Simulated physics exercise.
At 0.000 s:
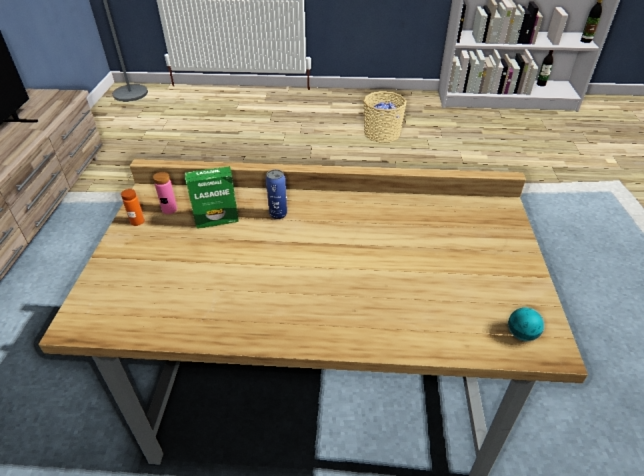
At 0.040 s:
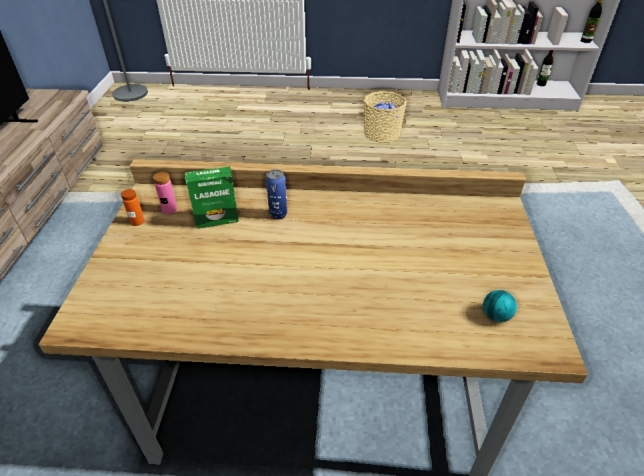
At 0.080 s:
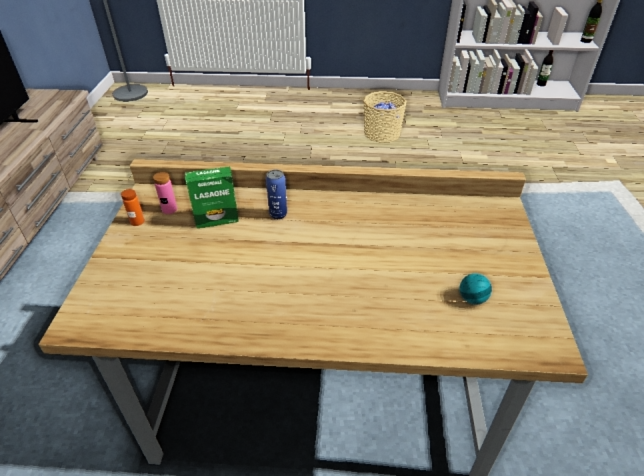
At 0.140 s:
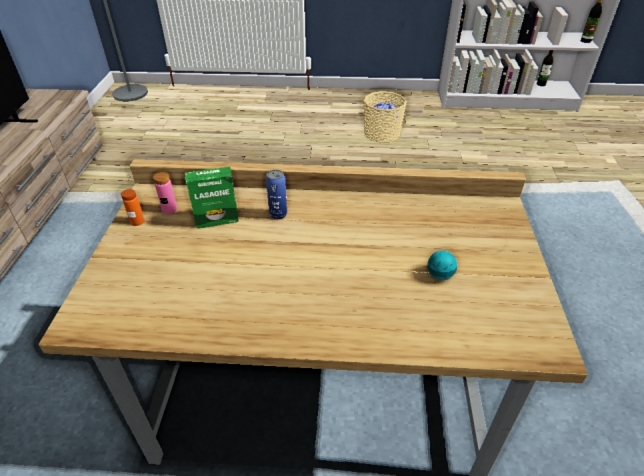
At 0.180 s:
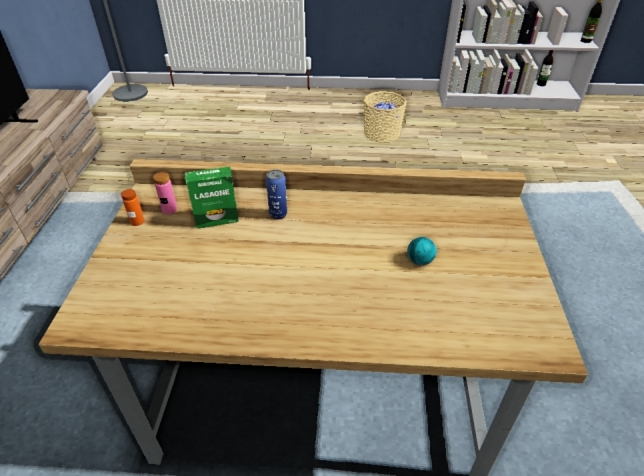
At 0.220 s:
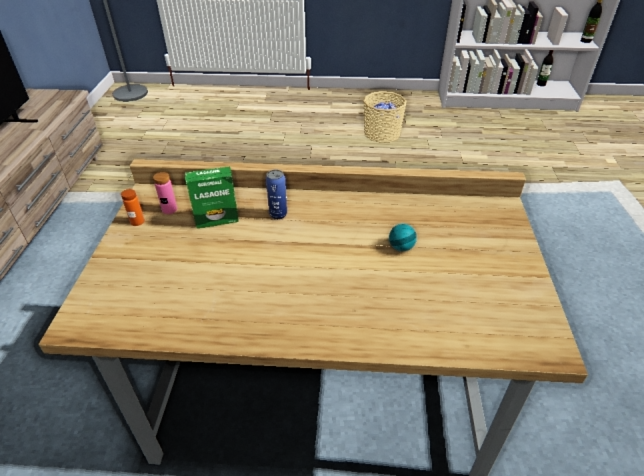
A turquoise ball rolls diagonally leftward and away across a wooden table, gradually slowing.
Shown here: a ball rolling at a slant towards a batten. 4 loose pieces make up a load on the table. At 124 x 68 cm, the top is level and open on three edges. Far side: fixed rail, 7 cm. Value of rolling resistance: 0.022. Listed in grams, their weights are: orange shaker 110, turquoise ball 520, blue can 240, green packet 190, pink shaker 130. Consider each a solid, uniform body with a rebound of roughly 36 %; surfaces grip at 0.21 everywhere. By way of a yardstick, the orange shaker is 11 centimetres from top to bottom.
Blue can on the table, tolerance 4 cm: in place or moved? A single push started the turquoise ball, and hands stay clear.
It changes position.
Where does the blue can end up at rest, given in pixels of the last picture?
At roughly (244, 240).
Around 0.52 s, turquoise ball near (292, 194).
Around 0.82 s, turquoise ball near (210, 189); blue can at 47° to upright near (254, 216).
Around 1.12 s, turquoise ball near (135, 183); blue can on its side near (244, 240).
Around 1.52 s, turquoise ball near (102, 307); blue can on its side near (244, 240).
Finally (1.7 s), on their side or leaning hard on the table, blue can; the other 3 still in place (within 4 cm). Final places as that camera would see them, blue can near (244, 240).
